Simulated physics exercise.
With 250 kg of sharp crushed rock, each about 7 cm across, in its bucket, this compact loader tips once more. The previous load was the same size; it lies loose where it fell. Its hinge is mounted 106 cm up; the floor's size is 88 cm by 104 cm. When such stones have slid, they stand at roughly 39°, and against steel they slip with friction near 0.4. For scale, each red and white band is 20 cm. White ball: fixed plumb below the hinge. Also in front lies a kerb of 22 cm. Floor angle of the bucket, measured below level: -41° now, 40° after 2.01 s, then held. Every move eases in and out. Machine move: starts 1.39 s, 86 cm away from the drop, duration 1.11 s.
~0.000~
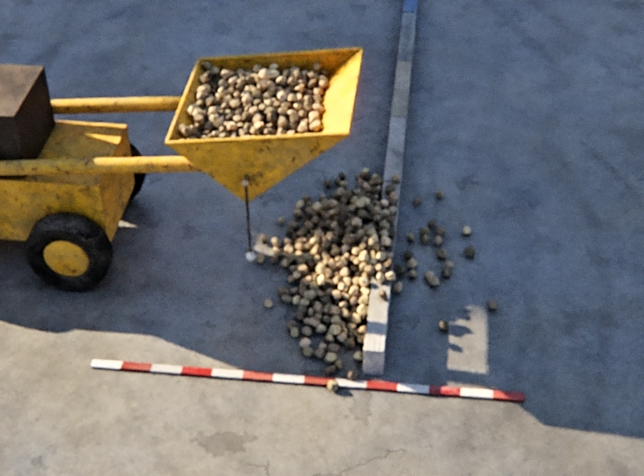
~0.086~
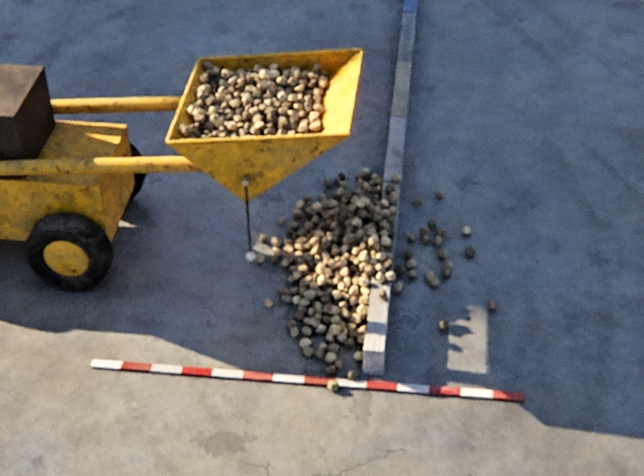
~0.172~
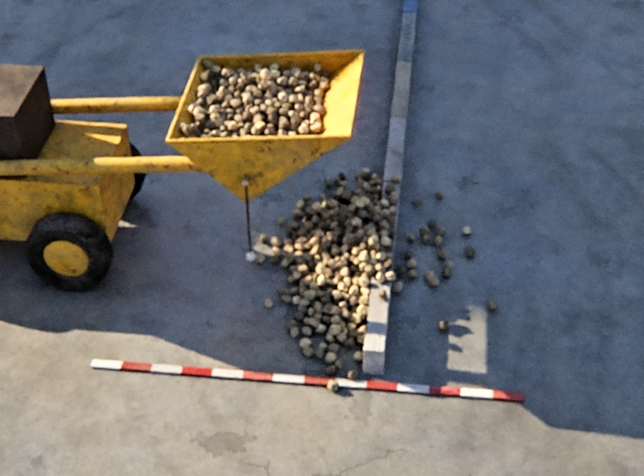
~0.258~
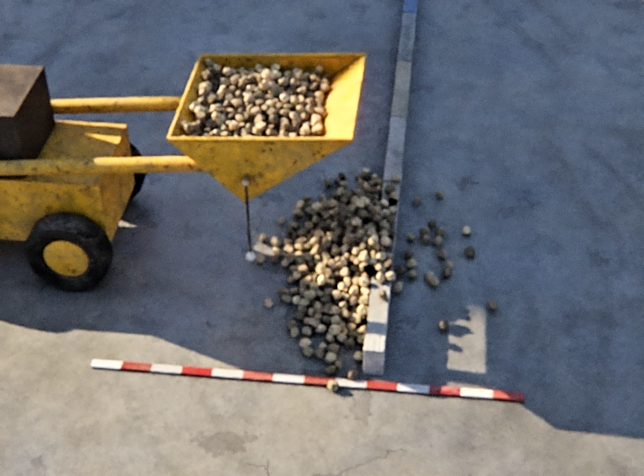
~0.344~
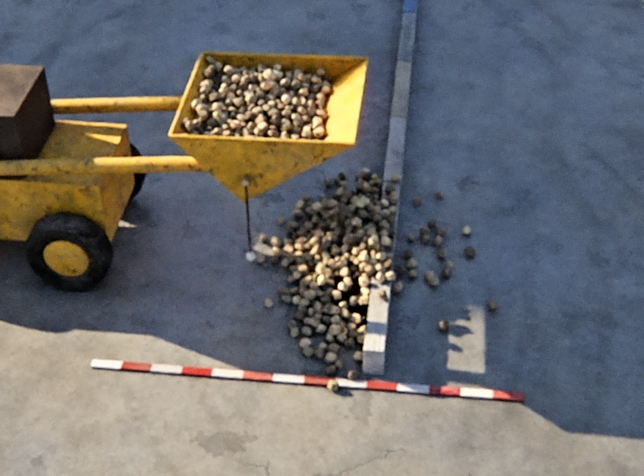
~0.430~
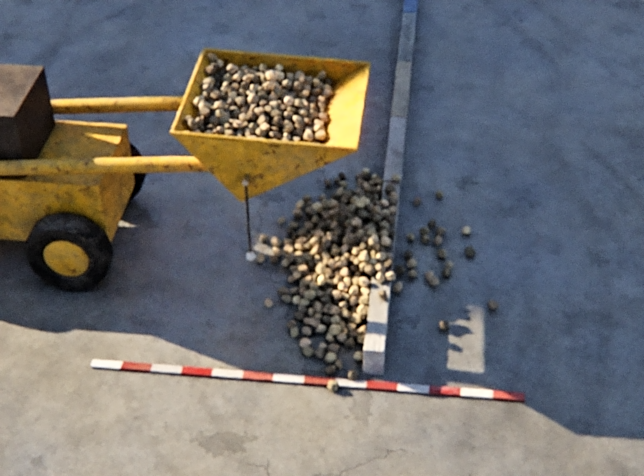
We see a small yellow loader holding a bucket of rounded stones above a loose pile heaped against a low kerb, with a few stones beyond it; the bucket slowly tilts slightly down to the right.
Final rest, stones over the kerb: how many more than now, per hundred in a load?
1 per hundred.
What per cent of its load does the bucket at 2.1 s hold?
Around 5 per cent of the load is still inside.
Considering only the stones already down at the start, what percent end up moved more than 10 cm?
0 %.
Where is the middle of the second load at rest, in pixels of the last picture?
Around (297, 241) in the last picture.
After 1.5 s the floor is at 27°; in per cent of one load, 100 in the bucket, 96 on this side of the kerb, 4 over the kerb; the foremost stones are at (456, 266).
After 2.1 s the floor is at 40°; in per cent of one load, 5 in the bucket, 191 on this side of the kerb, 4 over the kerb; the foremost stones are at (456, 266).
After 3.0 s the floor is at 40°; in per cent of one load, 0 in the bucket, 196 on this side of the kerb, 4 over the kerb; the foremost stones are at (457, 266).
After 5.4 s the floor is at 40°; in per cent of one load, 0 in the bucket, 196 on this side of the kerb, 4 over the kerb; the foremost stones are at (457, 266). Net gain over the kerb, 1.
